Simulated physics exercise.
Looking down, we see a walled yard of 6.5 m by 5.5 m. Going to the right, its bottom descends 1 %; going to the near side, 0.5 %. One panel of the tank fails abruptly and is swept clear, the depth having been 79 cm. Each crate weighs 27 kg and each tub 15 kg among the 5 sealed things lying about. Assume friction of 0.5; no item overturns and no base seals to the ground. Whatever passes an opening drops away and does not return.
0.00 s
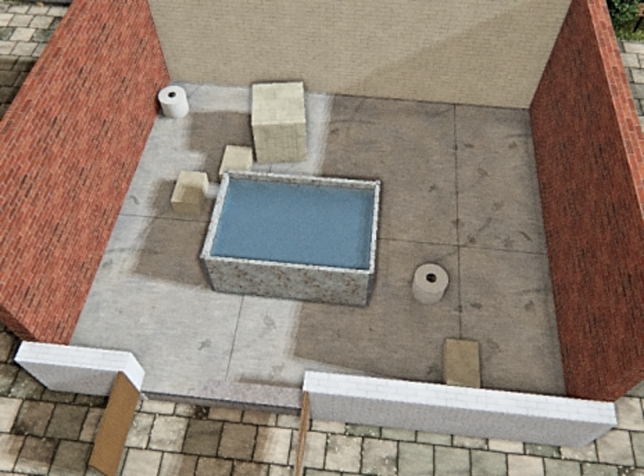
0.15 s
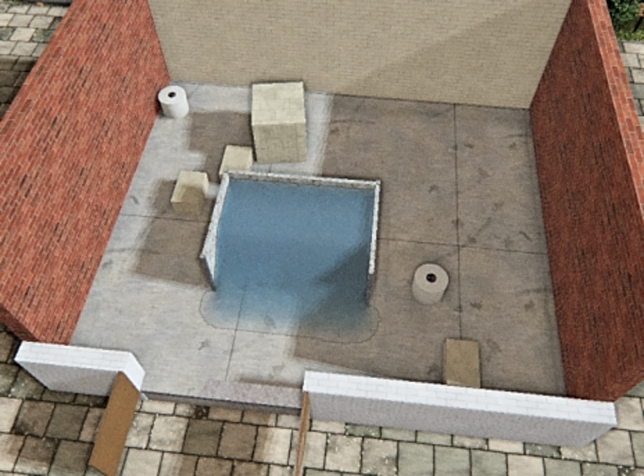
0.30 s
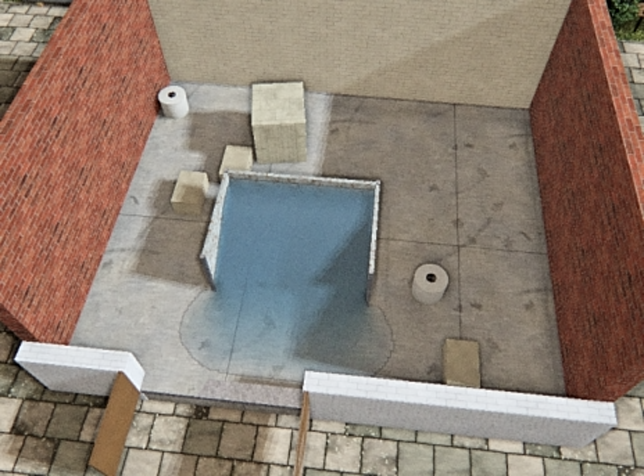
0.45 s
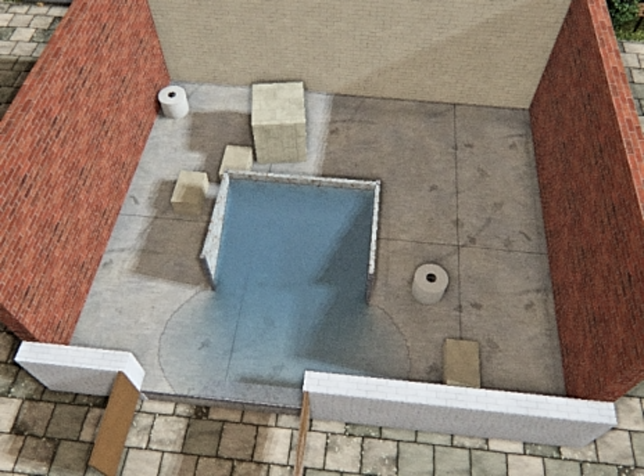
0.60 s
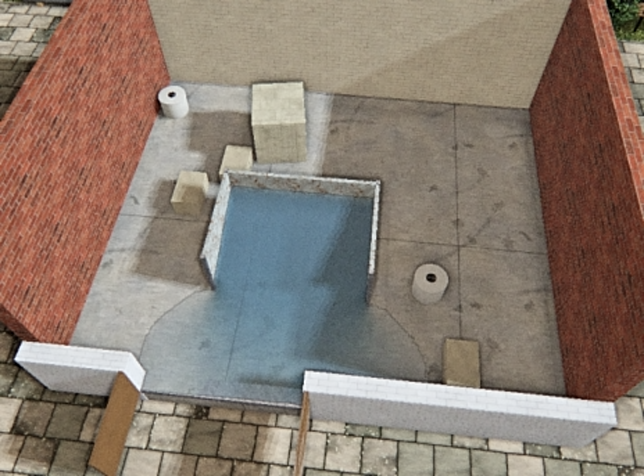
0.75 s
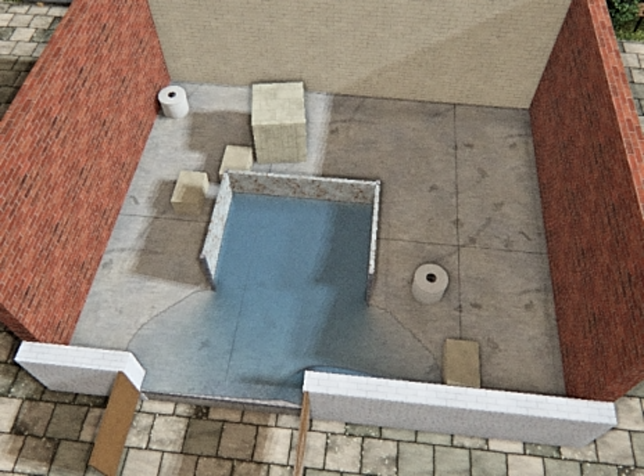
Water poured out of a stone-walled tank when its near side vanished, spreading across the yard floor toward the gap in the low white wall, while the blocks and round objects around it stayed put.
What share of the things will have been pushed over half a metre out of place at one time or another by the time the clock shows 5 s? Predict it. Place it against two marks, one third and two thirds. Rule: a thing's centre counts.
Short of one third.
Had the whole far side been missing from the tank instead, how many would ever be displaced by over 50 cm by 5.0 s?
In that case the number is 2.
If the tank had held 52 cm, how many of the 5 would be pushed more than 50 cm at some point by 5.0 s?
Under that setup the answer is 1.
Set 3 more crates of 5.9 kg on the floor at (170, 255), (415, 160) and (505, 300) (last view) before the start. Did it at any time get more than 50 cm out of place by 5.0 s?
In the order asked: Below the mark; below the mark; above the mark.
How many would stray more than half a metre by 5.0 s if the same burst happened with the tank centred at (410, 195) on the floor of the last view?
Result: 2 of them.
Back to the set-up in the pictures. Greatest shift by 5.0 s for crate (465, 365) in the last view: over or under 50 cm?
Result: Above the line.
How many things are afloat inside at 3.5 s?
That would be 0 of them.
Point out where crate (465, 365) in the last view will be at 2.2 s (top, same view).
Close to pixel (526, 291).
After 1.1 s 0 of 5 are over 50 cm from their spots; 0 afloat.
After 2.2 s 1 of 5 are over 50 cm from their spots; 0 afloat.
After 3.5 s 1 of 5 are over 50 cm from their spots; 0 afloat.
After 5.0 s 1 of 5 are over 50 cm from their spots, and 1 have been at some point; 0 afloat.
